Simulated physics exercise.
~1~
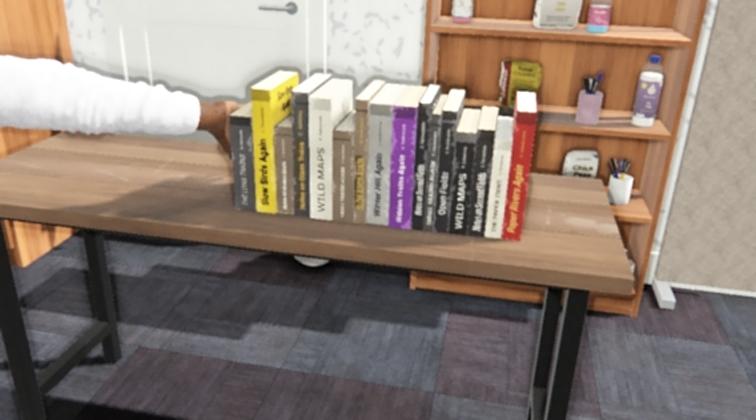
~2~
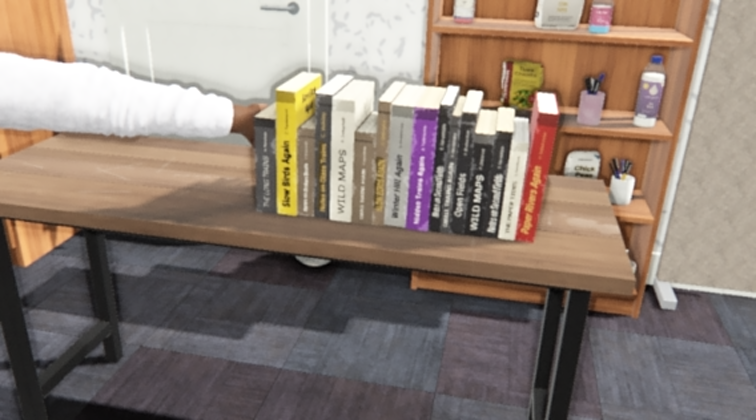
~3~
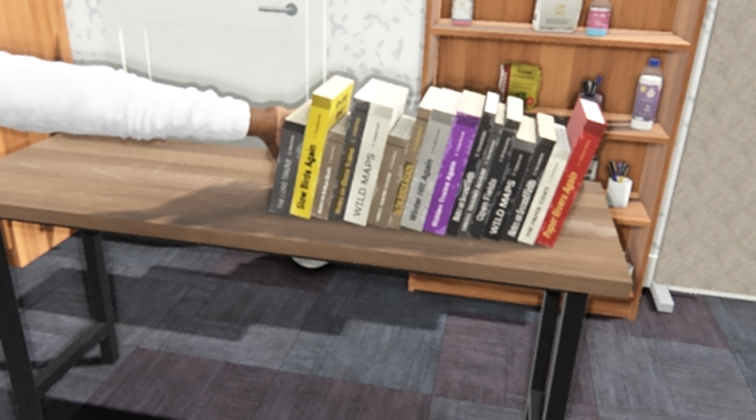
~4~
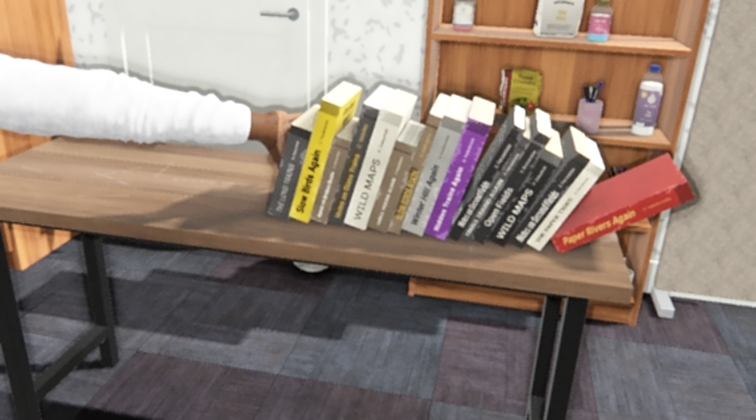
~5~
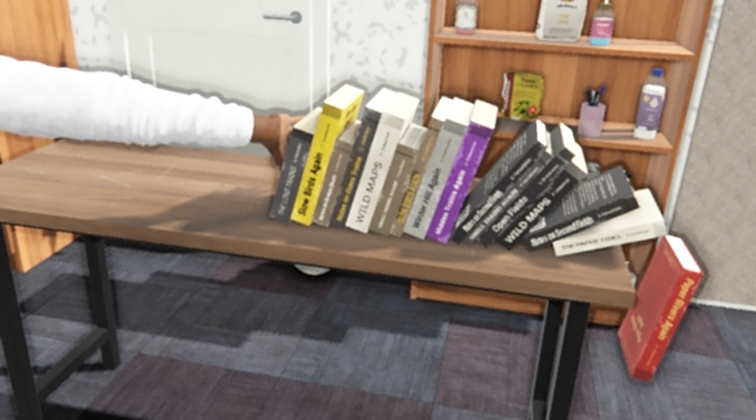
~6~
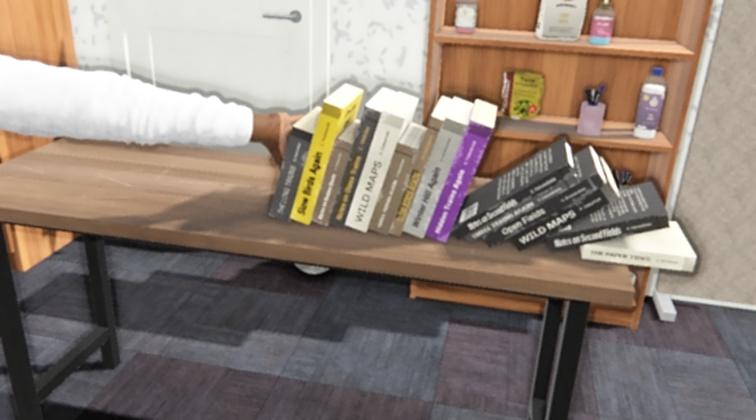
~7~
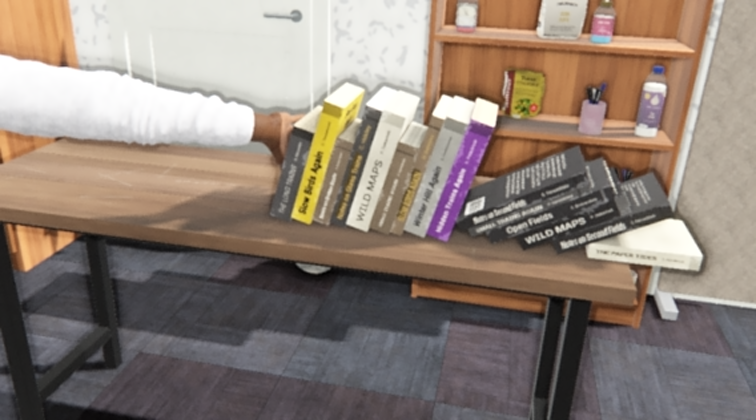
Red book toppling off the right end of a table as a hand pushes a row, leaving dark books slumped, others leaning.
